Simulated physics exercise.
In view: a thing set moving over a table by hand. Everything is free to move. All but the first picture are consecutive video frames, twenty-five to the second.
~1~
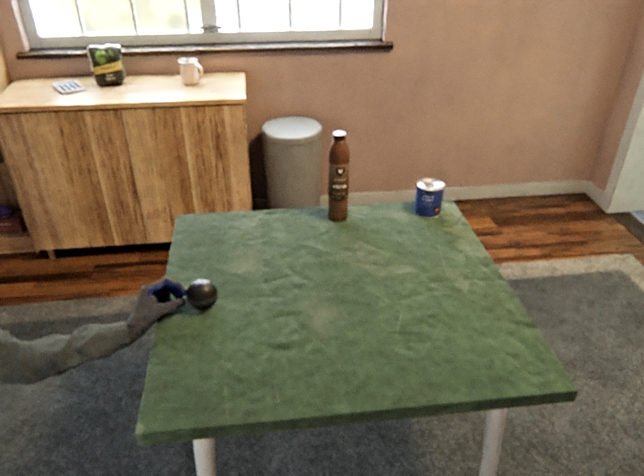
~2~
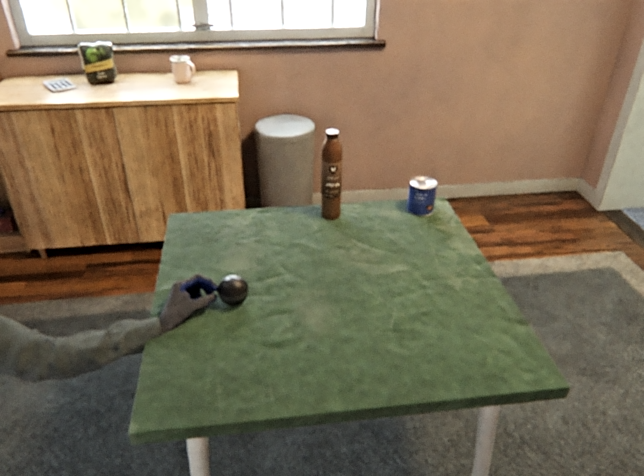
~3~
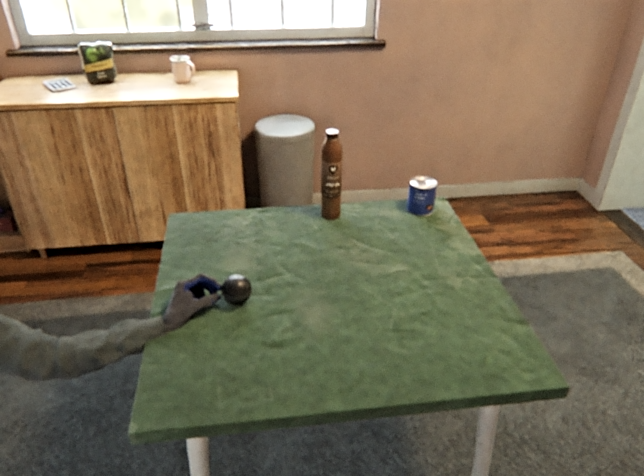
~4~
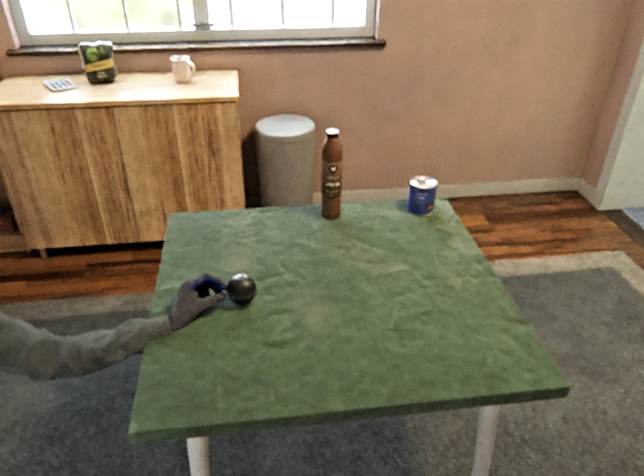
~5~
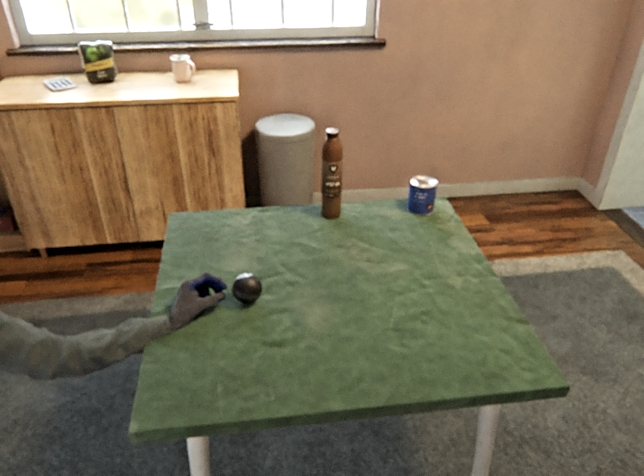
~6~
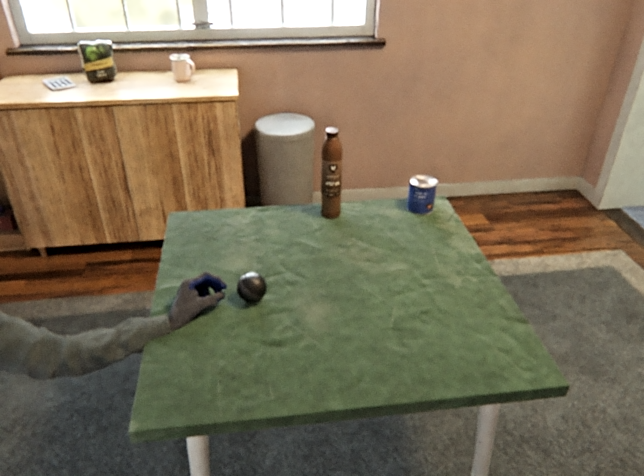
Black ball moving right under a hand across a green-topped table, then rolling slightly away from the fingers, near a brown bottle.
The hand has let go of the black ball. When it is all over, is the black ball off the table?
The black ball stays on the table.
Then, 0.10 s after the last picture, black ball rolled about its own width near (263, 287).
Then, 0.20 s after the last picture, black ball rolled about its own width near (271, 286).
Then, 0.40 s after the last picture, black ball rolled about its own width near (281, 285).
At rest, moved from the start, black ball. Seen from the same camera at the end, black ball near (283, 285).
